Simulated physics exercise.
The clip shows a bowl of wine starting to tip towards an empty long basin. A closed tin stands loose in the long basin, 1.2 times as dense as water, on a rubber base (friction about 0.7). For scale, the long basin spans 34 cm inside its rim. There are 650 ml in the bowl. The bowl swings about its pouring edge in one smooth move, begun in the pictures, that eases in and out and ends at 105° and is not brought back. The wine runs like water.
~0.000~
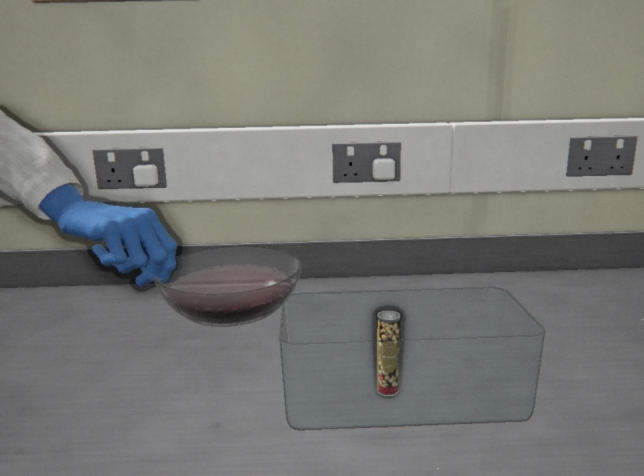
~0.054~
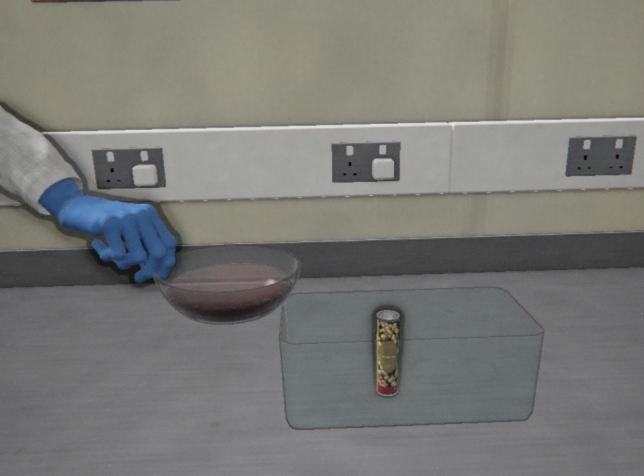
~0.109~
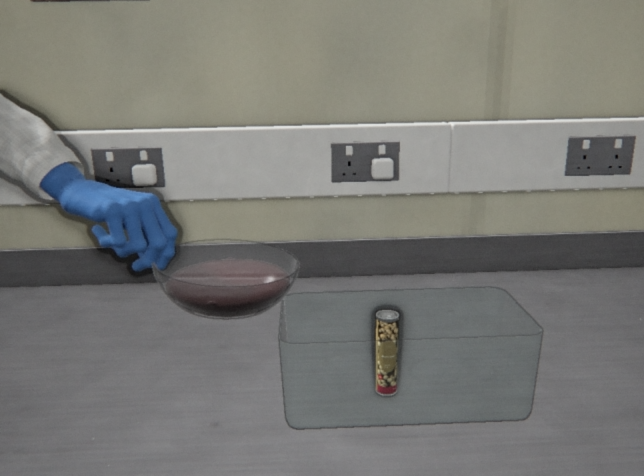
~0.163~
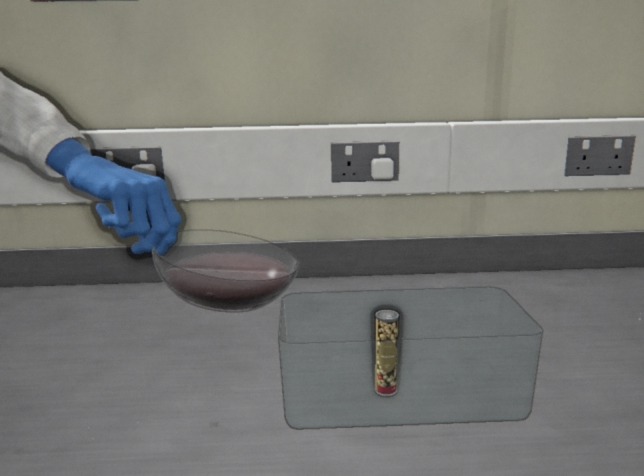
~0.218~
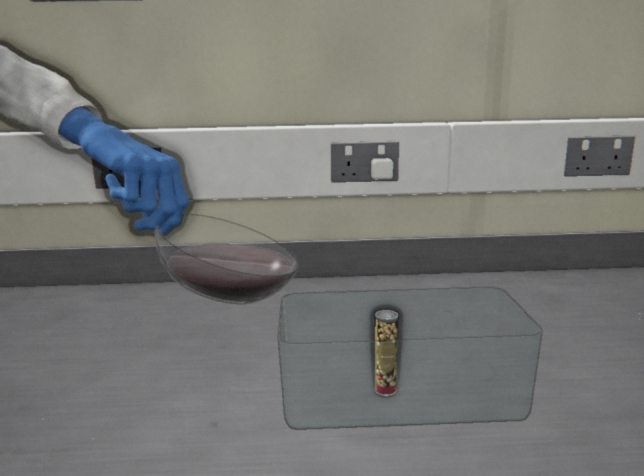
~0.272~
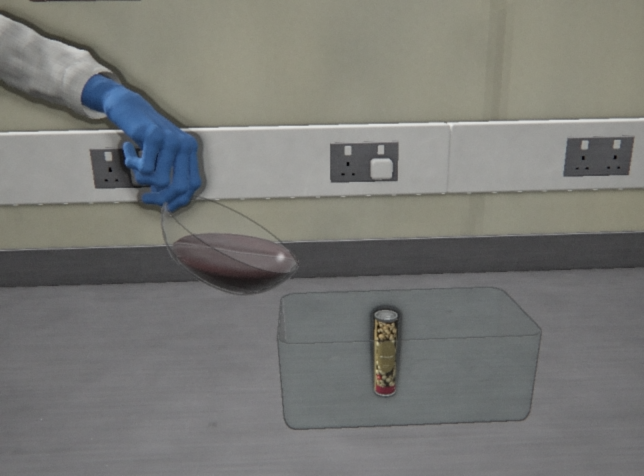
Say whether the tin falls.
It topples.
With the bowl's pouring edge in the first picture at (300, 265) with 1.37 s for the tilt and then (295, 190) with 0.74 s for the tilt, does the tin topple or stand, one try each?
First it keeps standing; then it stays up.
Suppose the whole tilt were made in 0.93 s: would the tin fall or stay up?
The tin topples.
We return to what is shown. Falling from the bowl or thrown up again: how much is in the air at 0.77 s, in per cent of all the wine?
Near 1 in a hundred.
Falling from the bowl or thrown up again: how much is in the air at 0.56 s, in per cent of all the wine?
About 58 per cent.
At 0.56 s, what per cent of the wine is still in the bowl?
Some 12 per cent.
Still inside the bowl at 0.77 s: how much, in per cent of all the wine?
Some 0 per cent.
After 0.56 s the tilt is 91° and 12 per cent is still to pour; the tin stands where it began.
After 0.77 s the tilt is 105° and 0 per cent is still to pour; the tin leans 37°.
After 1.00 s the tilt is 105° and 0 per cent is still to pour; the tin lies on its side.
After 1.24 s the tilt is 105° and 0 per cent is still to pour; the tin lies on its side.
In the end the tin lies on its side.
